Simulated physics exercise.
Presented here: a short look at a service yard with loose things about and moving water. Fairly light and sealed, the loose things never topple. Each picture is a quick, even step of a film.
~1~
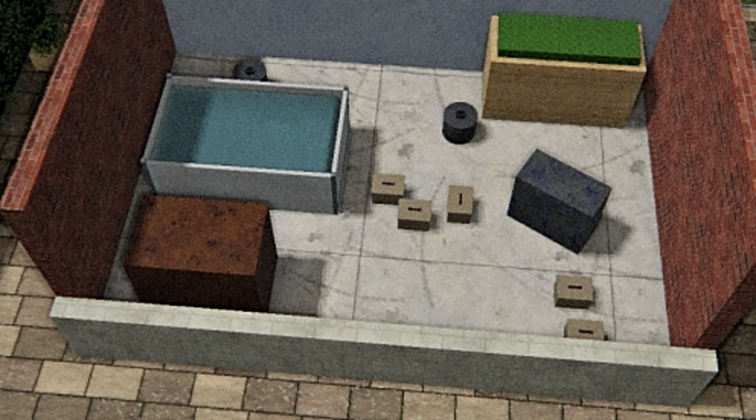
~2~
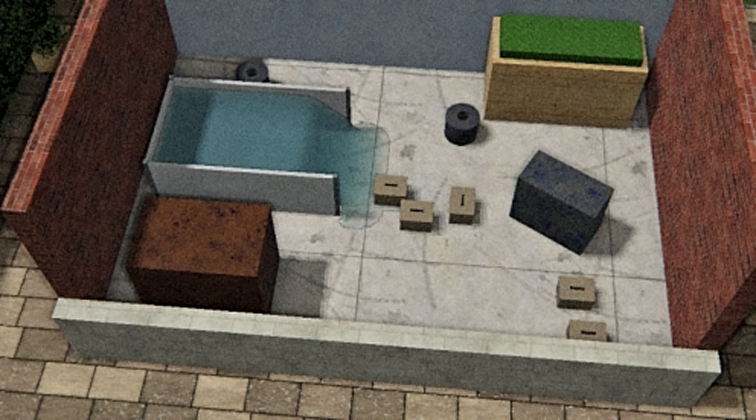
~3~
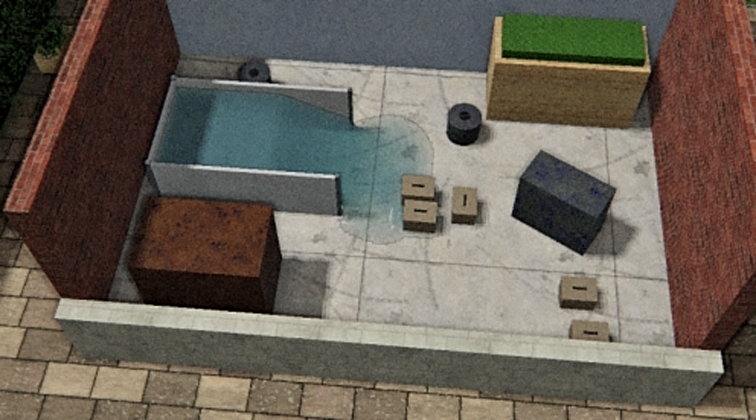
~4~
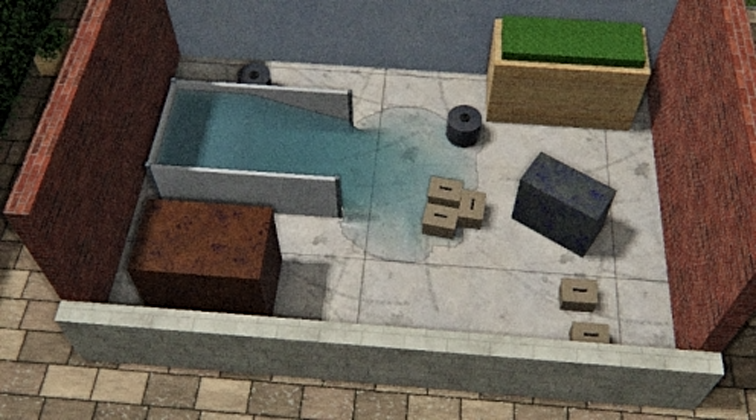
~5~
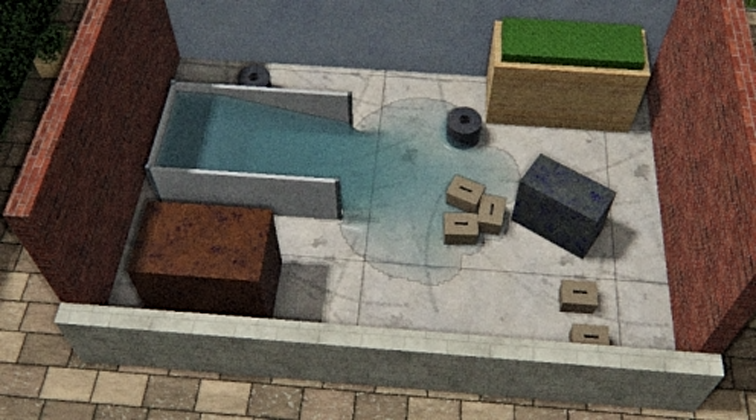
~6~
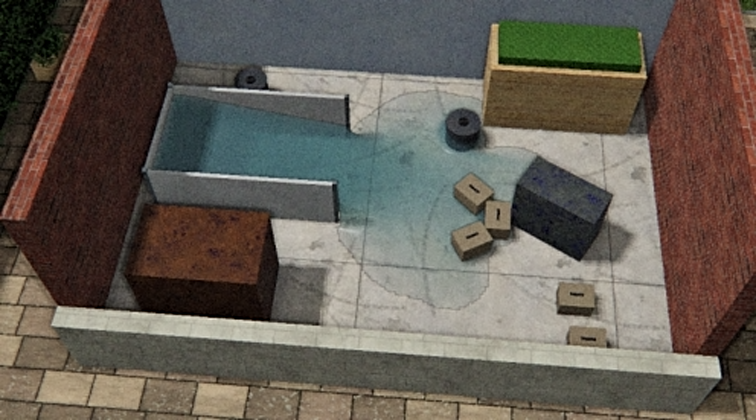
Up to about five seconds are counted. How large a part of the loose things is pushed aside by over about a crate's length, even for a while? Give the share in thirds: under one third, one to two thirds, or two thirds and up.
Two thirds and up.
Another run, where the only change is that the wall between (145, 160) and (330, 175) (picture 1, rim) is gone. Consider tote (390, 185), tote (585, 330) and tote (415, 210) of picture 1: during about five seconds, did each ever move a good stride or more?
In turn: Stayed short, cleared that distance, cleared that distance.
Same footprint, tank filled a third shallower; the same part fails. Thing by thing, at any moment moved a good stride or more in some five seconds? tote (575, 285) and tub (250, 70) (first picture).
The first comes out carried that far, the second not the full distance.
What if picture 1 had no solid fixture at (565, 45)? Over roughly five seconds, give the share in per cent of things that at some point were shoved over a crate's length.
80 %.
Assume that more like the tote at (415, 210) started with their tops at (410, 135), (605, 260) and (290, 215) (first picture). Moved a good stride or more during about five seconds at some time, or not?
Per listing: Cleared out, cleared out, largely stays.
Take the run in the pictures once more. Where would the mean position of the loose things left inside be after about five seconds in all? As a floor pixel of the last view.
Around (463, 242).
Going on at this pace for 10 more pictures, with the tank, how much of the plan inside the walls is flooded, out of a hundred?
Estimate: Close to 60 in a hundred.
A moment on, 3 of 8 are well off their spots; 3 afloat.
Next, 6 of 8 are well off their spots; 6 afloat.
Later, 6 of 8 are well off their spots; 6 afloat.
In the end, 6 of 8 are well off their spots, and 7 have been at some point; 7 afloat.
